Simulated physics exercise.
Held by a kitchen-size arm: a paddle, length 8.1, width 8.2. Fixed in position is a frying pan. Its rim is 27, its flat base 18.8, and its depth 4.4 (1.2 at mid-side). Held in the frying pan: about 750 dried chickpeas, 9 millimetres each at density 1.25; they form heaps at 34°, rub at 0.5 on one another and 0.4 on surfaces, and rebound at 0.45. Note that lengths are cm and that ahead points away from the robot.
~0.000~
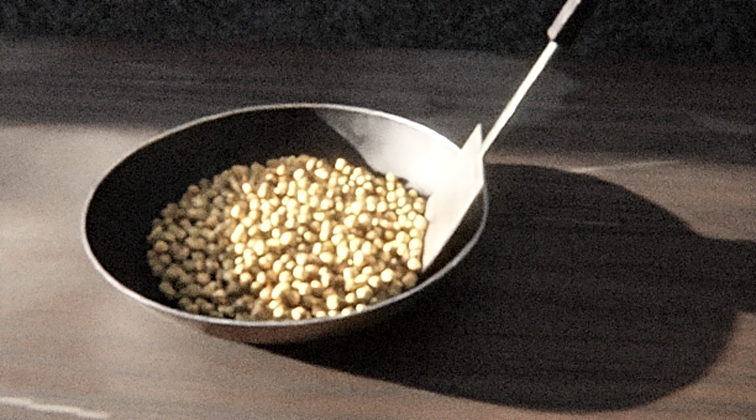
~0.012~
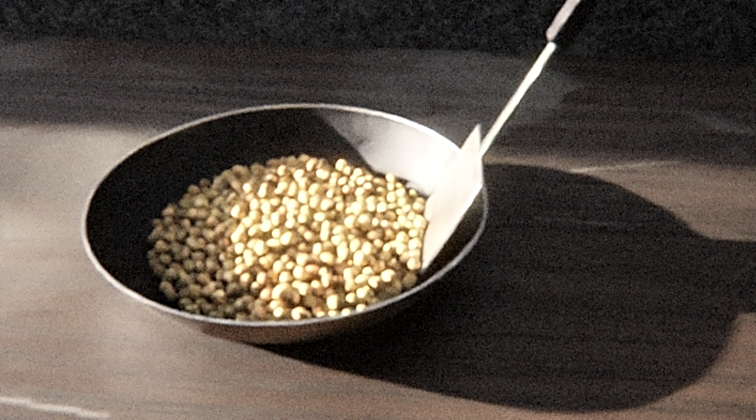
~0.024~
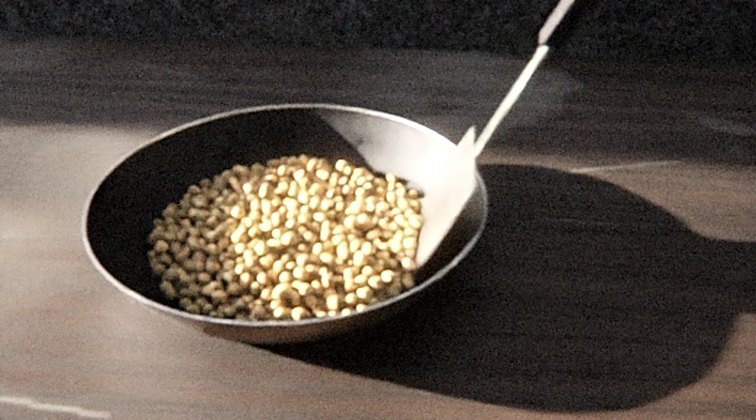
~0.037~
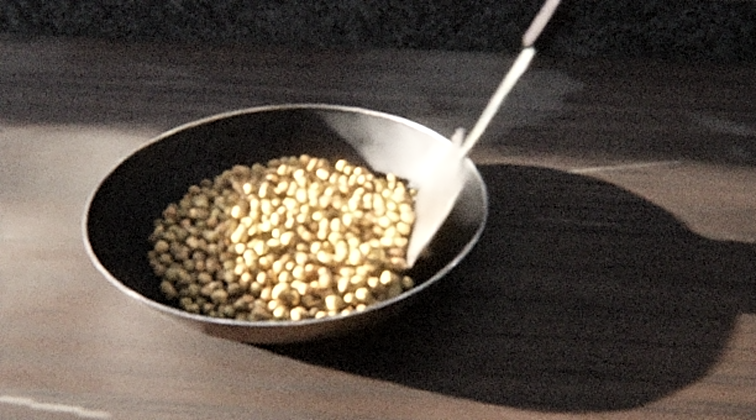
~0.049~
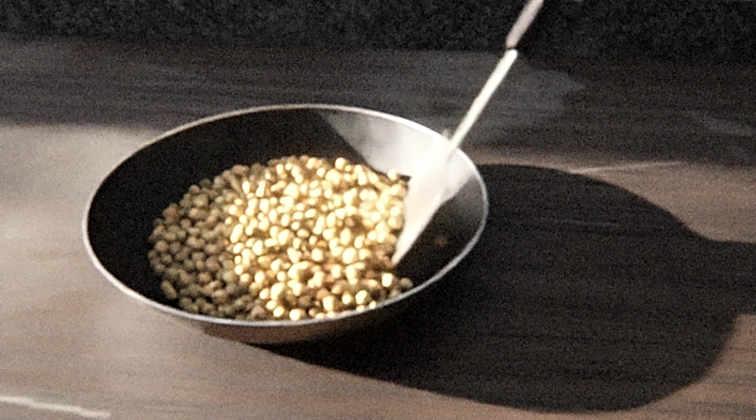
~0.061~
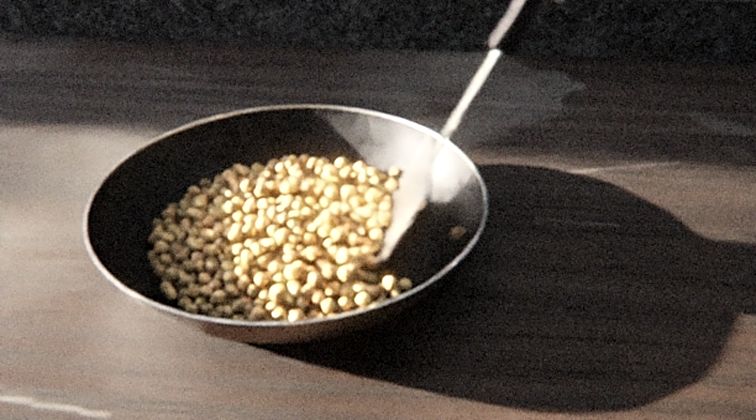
A metal spatula slides left through a pan of dried chickpeas, pushing some aside.
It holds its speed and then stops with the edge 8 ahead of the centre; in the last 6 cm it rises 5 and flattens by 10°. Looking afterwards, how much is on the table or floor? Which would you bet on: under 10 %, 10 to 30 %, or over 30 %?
I would bet on under 10 %.
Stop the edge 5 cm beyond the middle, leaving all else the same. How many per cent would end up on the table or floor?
Then the share is near 0 in a hundred.
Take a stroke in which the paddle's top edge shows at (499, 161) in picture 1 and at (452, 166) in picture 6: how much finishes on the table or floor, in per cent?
About 5 per cent.
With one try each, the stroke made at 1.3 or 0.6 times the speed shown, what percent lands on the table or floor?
Some 10 and 0 per cent.
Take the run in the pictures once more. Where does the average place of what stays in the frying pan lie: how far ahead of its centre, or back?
Some 4.5 cm ahead of the centre.
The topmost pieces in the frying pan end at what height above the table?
Near 5.0 centimetres high.
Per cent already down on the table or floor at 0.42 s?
Some 5 per cent of the load.
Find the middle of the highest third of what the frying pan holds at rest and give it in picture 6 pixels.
I'd put it close to (173, 206).
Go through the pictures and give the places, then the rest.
In the first frame, paddle top edge at (483, 152), sloping 64°; upper third of the load around (292, 223), from x 155 to 420, top at y 160; 746 in the frying pan.
In the second frame, paddle top edge at (481, 152), sloping 64°; upper third of the load around (292, 223), from x 155 to 420, top at y 160.
In the third frame, paddle top edge at (475, 154), sloping 64°; upper third of the load around (294, 223), from x 155 to 420, top at y 160.
In the fourth frame, paddle top edge at (462, 156), sloping 64°; upper third of the load around (303, 223), from x 155 to 425, top at y 160.
In the fifth frame, paddle top edge at (447, 157), sloping 64°; upper third of the load around (306, 219), from x 155 to 440, top at y 160.
In the sixth frame, paddle top edge at (432, 157), sloping 64°; upper third of the load around (306, 218), from x 155 to 455, top at y 160; 746 in the frying pan.
After 0.12 s, sloping 64°, highest piece 6 above the table; 746 in the frying pan.
After 0.19 s, sloping 61°, highest piece 5 above the table; 745 in the frying pan, 1 on the blade or in flight.
After 0.42 s, sloping 54°, highest piece 5 above the table; 708 in the frying pan, 37 on the table or floor, 1 on the blade or in flight.
After 1.47 s, sloping 54°, highest piece 5 above the table; 708 in the frying pan, 38 on the table or floor.
At rest, 708 in the frying pan, 38 on the table or floor. That is 5 % on the table or floor.
